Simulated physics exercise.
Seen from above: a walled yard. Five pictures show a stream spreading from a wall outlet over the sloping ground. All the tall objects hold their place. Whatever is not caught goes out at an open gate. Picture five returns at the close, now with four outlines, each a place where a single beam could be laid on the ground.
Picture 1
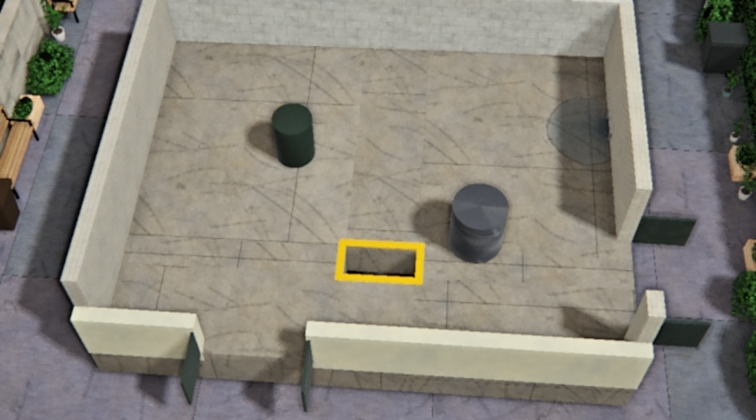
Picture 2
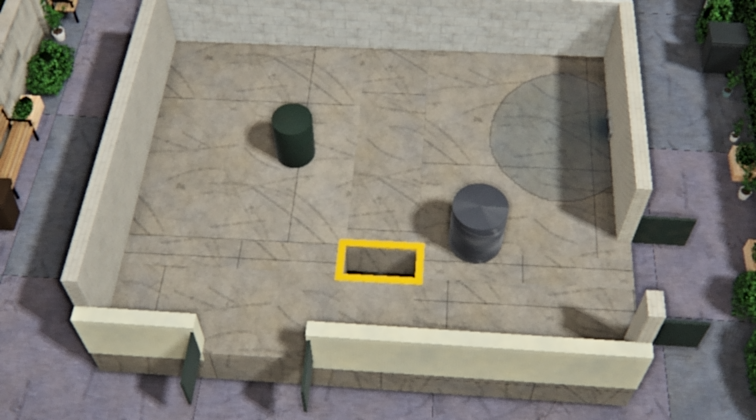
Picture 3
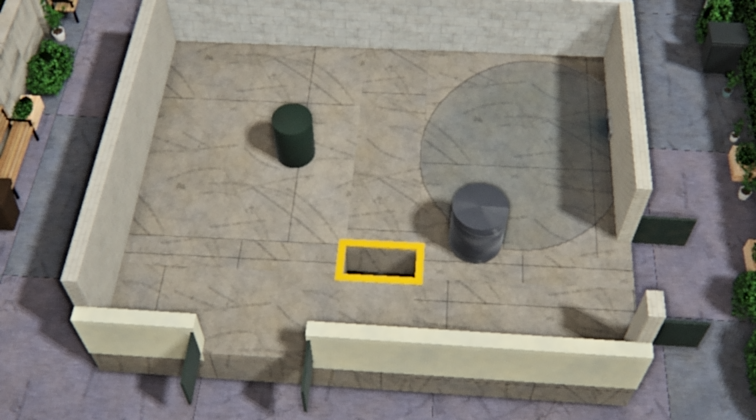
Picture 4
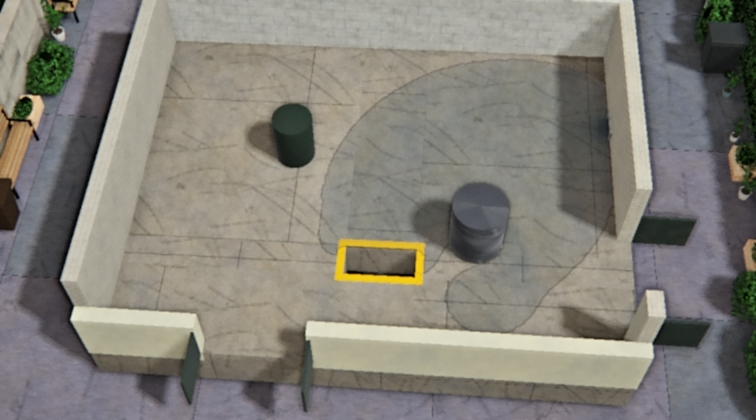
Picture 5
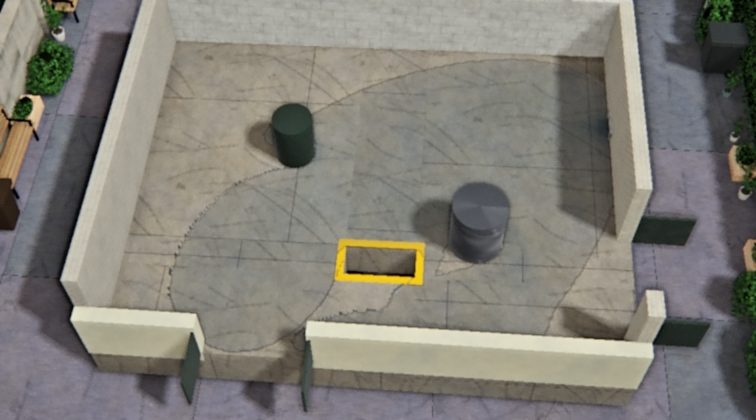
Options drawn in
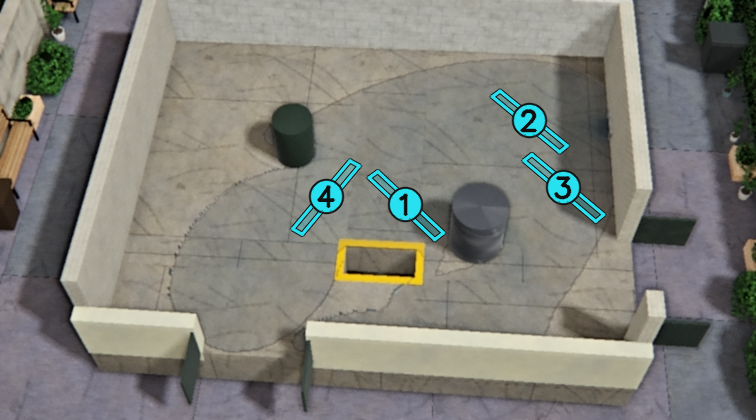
A walled yard with a pale stone floor is seen from above, with paving, benches and plants outside its cream walls. A dark green cylinder stands left of centre, a larger grey one right of centre, and a yellow-edged drain lies between open gates at the bottom and right. From the right wall, water spreads leftward around the grey cylinder, reaches the drain, and extends toward the lower left, while the camera stays still.
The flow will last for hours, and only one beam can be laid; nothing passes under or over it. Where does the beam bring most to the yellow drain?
4 is best.
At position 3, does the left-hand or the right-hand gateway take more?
The left gate.
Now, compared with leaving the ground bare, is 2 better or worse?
Worse.
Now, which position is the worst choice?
The answer is 1.
On the marked copy, 1 from (373, 174) to (439, 236); 2 from (496, 93) to (563, 148); 3 from (527, 157) to (599, 217); 4 from (297, 231) to (354, 163).
With 1, about 3 % of the stream runs into the yellow drain, about 92 % out by the gates.
With 2, about 10 % of the stream runs into the yellow drain, about 85 % out by the gates.
With 3, about 18 % of the stream runs into the yellow drain, about 79 % out by the gates.
With 4, about 29 % of the stream runs into the yellow drain, about 66 % out by the gates.
